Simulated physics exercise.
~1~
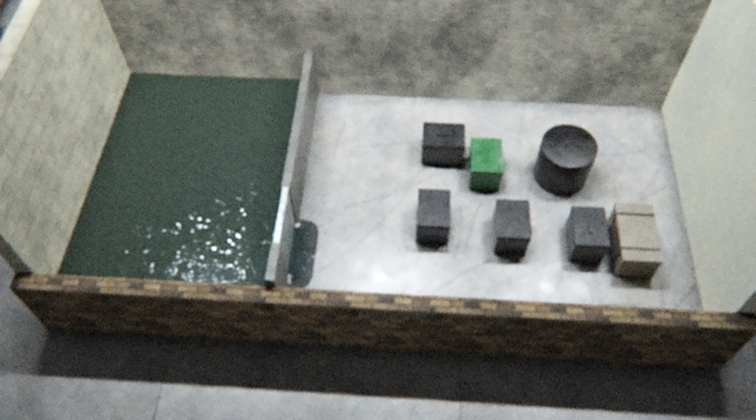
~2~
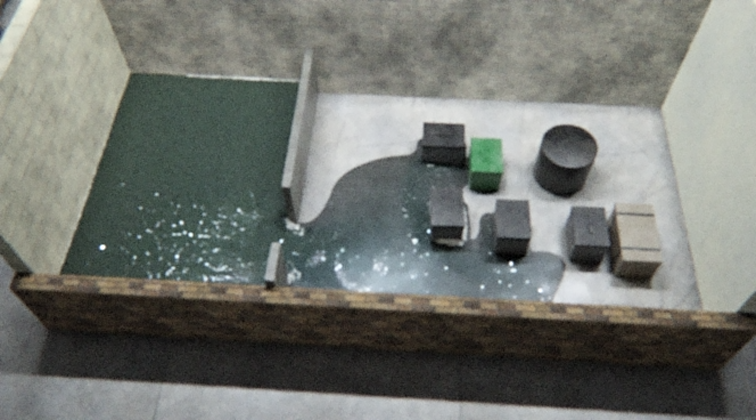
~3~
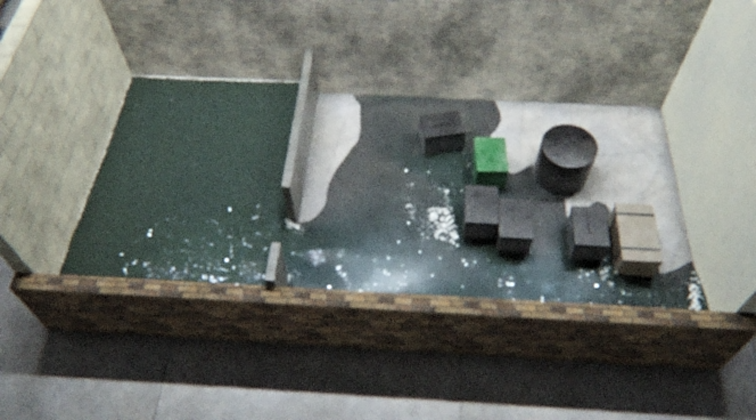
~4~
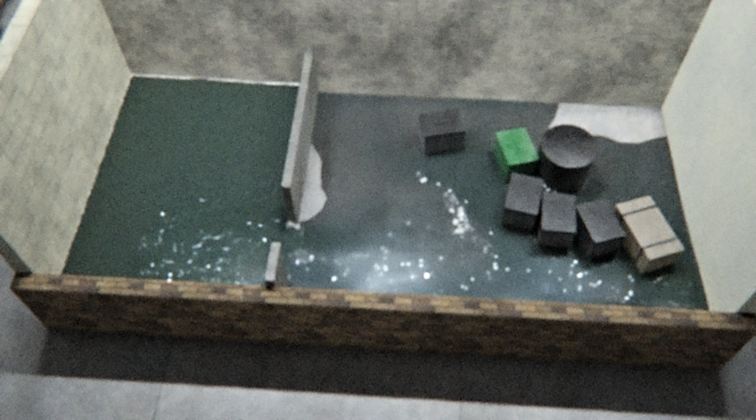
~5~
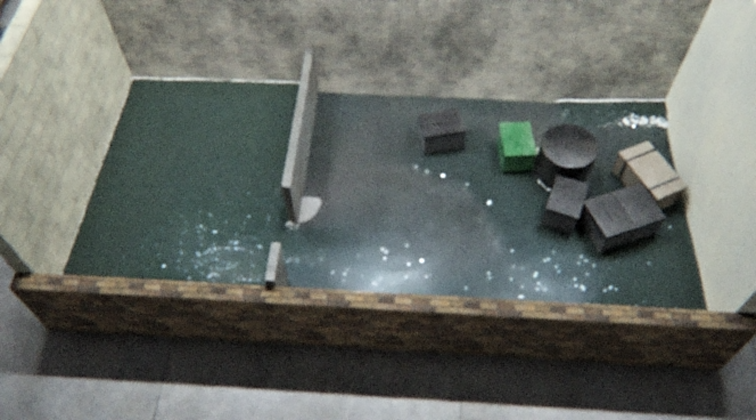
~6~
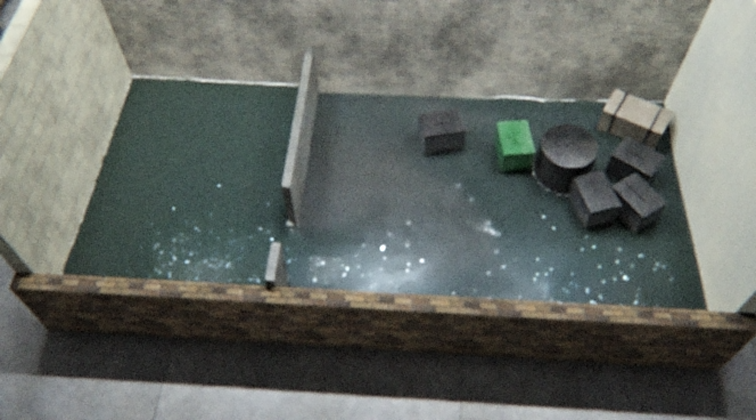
To begin with, dark green water fills the left side of a walled room, while dark boxes, a green chest, a pale banded crate and a round dark drum stand on the dry right floor. The door in the partition gives way and water spreads through the gap. It pushes the nearest front box rightward, then the other front boxes bunch together as the floor is covered. The green chest slides slightly right, and the pale crate turns and drifts toward the back corner. Finally, three dark boxes cluster beside the drum, with the green chest just left of it.
